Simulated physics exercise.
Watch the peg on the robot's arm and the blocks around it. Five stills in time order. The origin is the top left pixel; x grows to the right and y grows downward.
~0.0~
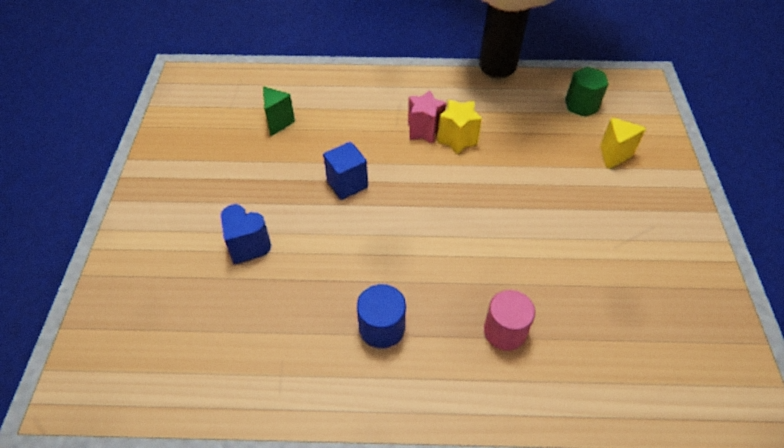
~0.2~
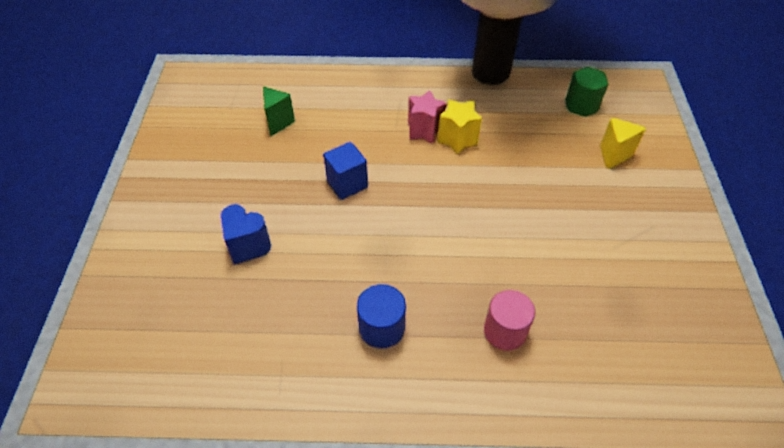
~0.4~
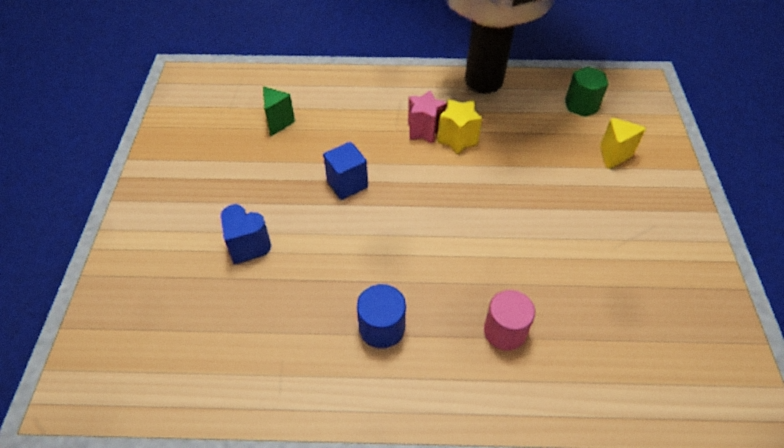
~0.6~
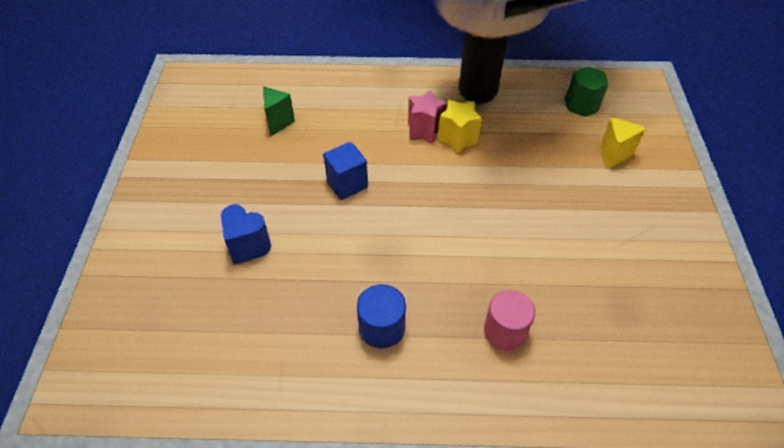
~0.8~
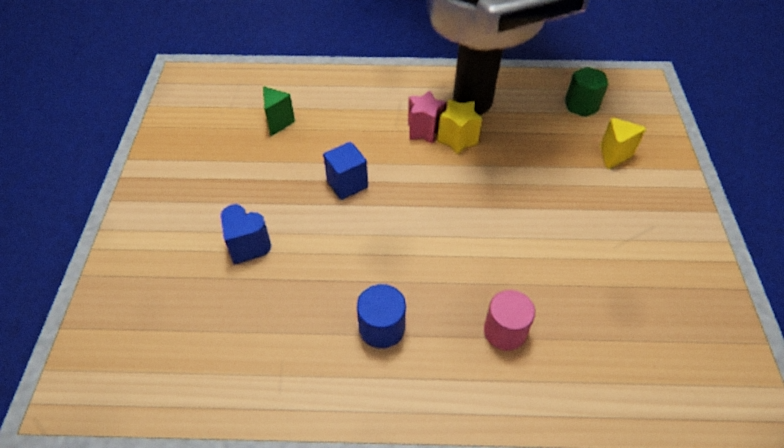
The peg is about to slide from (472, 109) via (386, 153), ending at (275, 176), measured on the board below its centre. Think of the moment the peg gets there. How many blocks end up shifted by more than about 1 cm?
Shifted over 1 cm: Three or more.
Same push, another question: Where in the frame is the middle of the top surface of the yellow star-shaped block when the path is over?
The centre of its top face lies at (452, 131).
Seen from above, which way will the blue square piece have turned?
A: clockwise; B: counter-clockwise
The answer is B.
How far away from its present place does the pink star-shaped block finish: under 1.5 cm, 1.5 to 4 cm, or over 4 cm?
The answer here is over 4 cm.
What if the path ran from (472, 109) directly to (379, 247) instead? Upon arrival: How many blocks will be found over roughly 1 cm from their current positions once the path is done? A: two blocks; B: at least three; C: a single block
The one that fits is A, two blocks.
On the path given first. One third of the way, peg (416, 135); pink star-shaped block (383, 124), turned 20° clockwise; yellow star-shaped block (452, 131), turned 45° anticlockwise.
Two thirds of the way, peg (348, 158); blue square piece (315, 175), turned 70° anticlockwise; pink star-shaped block (309, 147), turned 20° clockwise; yellow star-shaped block (452, 131), turned 45° anticlockwise.
At the end, peg (273, 170); green triangle unmoved; blue square piece (315, 175), turned 70° anticlockwise; pink star-shaped block (231, 161), turned 15° clockwise; yellow star-shaped block (452, 131), turned 45° anticlockwise.
